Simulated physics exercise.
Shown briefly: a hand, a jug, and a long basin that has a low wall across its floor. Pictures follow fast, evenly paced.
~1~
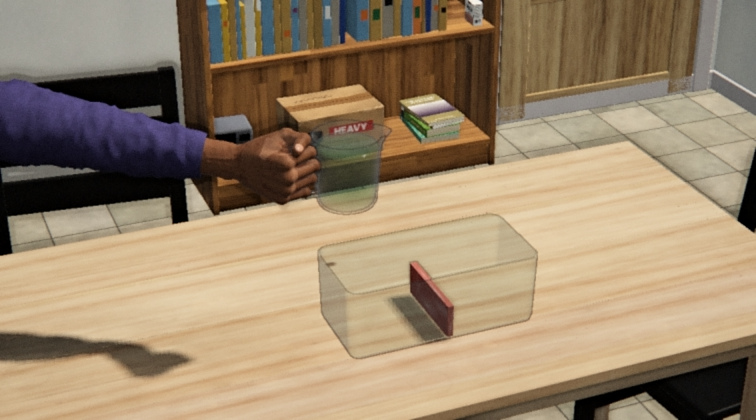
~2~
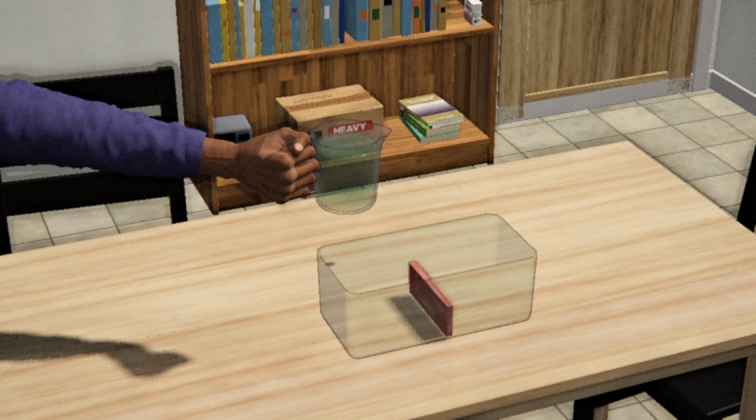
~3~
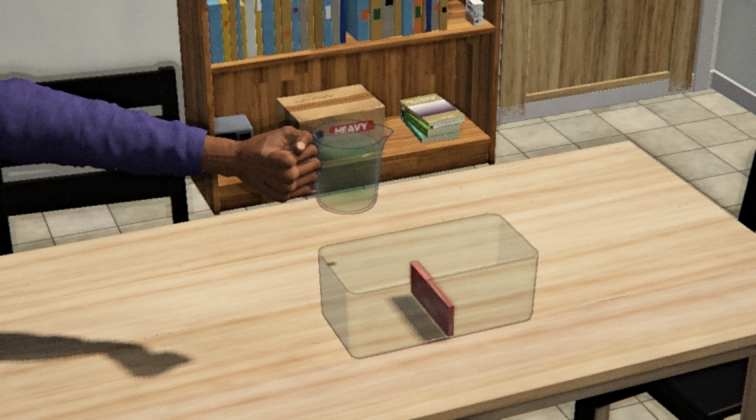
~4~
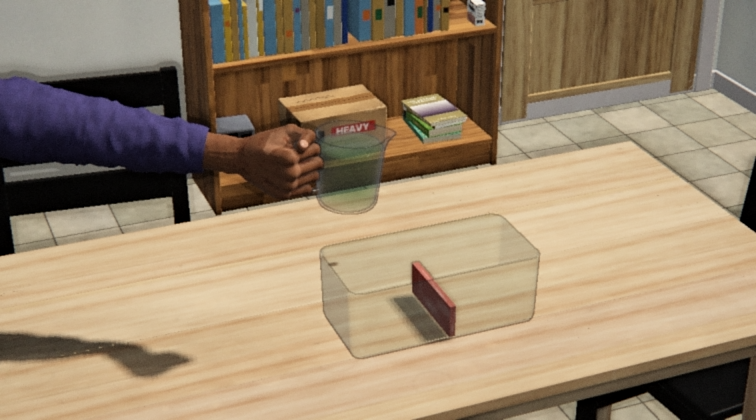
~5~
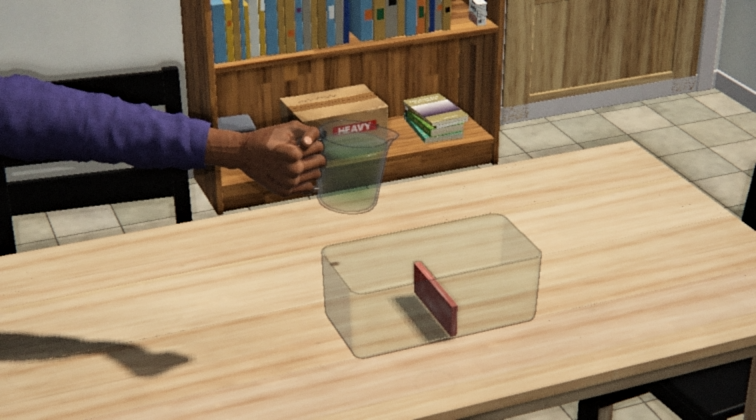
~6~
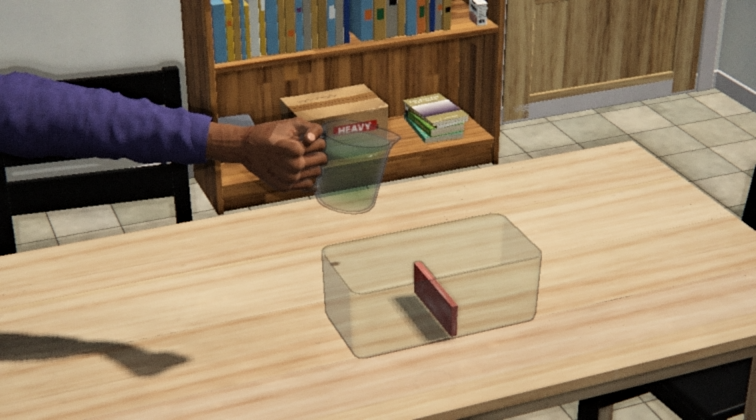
The video shows a hand in a purple sleeve holding a clear jug of liquid above a long transparent basin with a low red wall across its floor, keeping nearly still before tilting the jug slightly to the right.
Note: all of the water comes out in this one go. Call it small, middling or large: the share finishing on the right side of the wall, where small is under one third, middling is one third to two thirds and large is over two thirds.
Middling.
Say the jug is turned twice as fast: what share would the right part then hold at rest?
About 30 in a hundred.
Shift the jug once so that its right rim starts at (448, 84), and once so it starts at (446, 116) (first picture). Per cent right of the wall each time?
About 80 per cent, then about 90 per cent.
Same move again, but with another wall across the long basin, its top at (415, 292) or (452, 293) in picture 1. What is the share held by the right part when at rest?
80 % then 10 %.
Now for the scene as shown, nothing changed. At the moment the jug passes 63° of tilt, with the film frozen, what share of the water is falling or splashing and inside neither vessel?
Something close to 20 percent of it.
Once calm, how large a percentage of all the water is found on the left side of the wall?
45 %.
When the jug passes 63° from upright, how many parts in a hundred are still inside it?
About 75 % remains.
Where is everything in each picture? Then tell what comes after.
It leans 0°; its right rim is at (391, 128); the water meets the walls at (314, 149) and (377, 138); the long basin's rim runs from (332, 273) to (518, 235); the wall's top is at (432, 285), in the first picture.
It leans 0°; its right rim is at (391, 128); the water meets the walls at (313, 149) and (376, 138), in the second picture.
It leans 2°; its right rim is at (393, 129); the water meets the walls at (315, 148) and (378, 138), in the third picture.
It leans 4°; its right rim is at (396, 131); the water meets the walls at (318, 148) and (381, 138), in the fourth picture.
It leans 7°; its right rim is at (399, 133); the water meets the walls at (321, 148) and (385, 138), in the fifth picture.
It leans 11°; its right rim is at (401, 135); the water meets the walls at (322, 149) and (389, 138), in the sixth picture.
A moment on, the tilt is 63° and 76 per cent is still to pour, 1 is left of the wall and 6 right of it.
Next, the tilt is 100° and 19 per cent is still to pour, 15 is left of the wall and 47 right of it.
Then the tilt is 111° and 0 per cent is still to pour, 46 is left of the wall and 51 right of it.
Later the tilt is 111° and 0 per cent is still to pour, 46 is left of the wall and 52 right of it.
At rest 47 per cent lies left of the wall, 52 right of it and 2 outside.
